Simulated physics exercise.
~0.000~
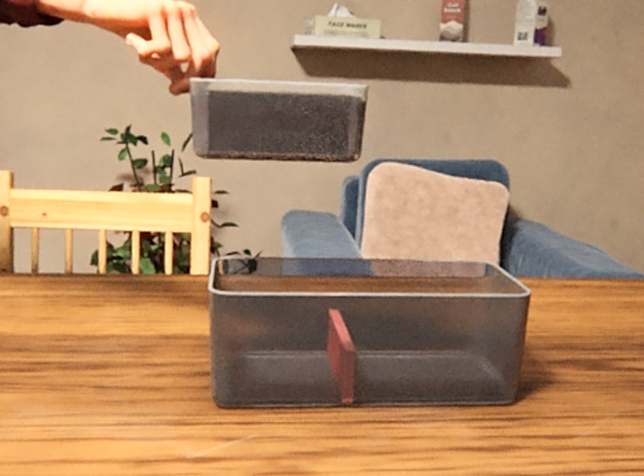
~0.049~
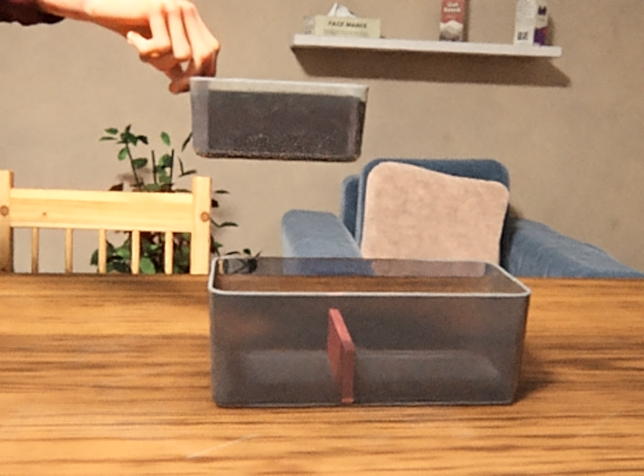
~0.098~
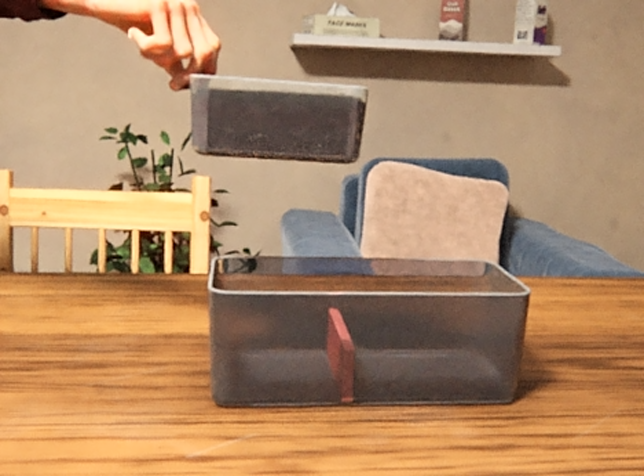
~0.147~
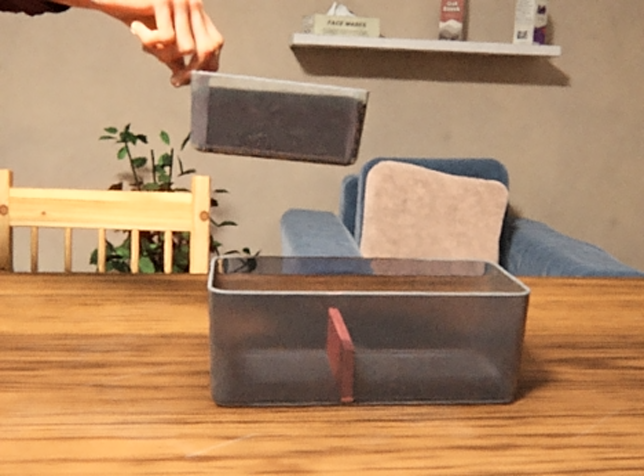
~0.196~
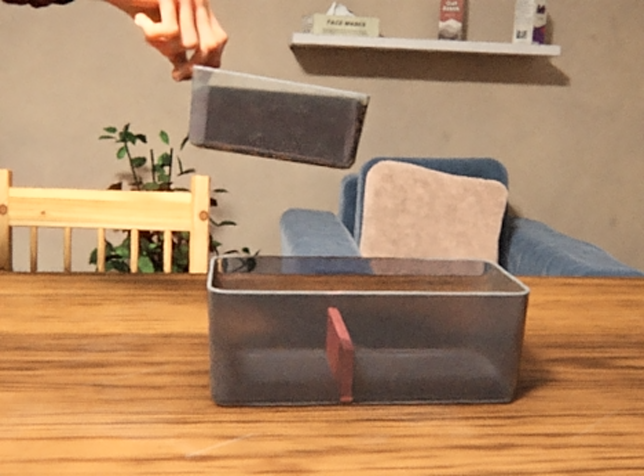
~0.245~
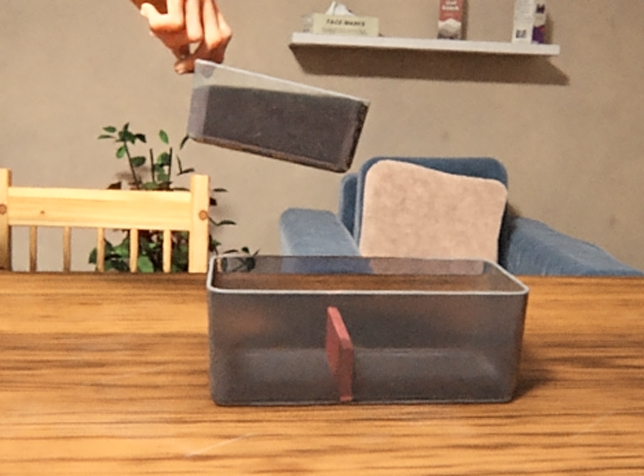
A small oblong tub of dark wine, held at its upper left corner by a hand reaching in from the left, starts level and tilts slowly and slightly to the right. Below it, an empty grey see-through basin with an upright reddish divider stays still on a striped brown wooden table. The steady, level view shows a room with a pale wooden chair, a plant, a blue armchair with a beige cushion, and a white shelf behind.
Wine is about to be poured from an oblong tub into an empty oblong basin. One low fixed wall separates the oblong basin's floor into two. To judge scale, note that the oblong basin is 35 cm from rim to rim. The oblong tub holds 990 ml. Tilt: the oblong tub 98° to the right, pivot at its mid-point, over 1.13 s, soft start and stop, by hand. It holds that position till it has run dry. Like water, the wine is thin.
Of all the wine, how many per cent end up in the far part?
Roughly 86 per cent.
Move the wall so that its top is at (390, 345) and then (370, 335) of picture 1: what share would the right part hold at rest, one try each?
I'd put it at about 60 per cent for the first and about 70 per cent for the second.
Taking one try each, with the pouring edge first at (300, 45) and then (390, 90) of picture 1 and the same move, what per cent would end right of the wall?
Try 1: 65 %; try 2: 90 %.
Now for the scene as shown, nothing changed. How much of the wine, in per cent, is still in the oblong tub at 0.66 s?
I'd estimate some 46 % remains.
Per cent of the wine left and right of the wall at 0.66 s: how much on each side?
I'd say about 0 left and about 14 right.
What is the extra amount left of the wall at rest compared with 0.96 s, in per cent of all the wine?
5 %.
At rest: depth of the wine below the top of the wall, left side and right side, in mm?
About 60 mm on the left, about 30 mm on the right.
Then, 0.66 s in, the tilt is 62° and 45 per cent is still to pour, 0 is left of the wall and 14 right of it.
Then, 0.96 s in, the tilt is 93° and 10 per cent is still to pour, 1 is left of the wall and 77 right of it.
Then, 1.28 s in, the tilt is 98° and 1 per cent is still to pour, 4 is left of the wall and 85 right of it.
Then, 1.63 s in, the tilt is 98° and 0 per cent is still to pour, 6 is left of the wall and 86 right of it.
Finally, 6 per cent lies left of the wall, 86 right of it and 8 outside.
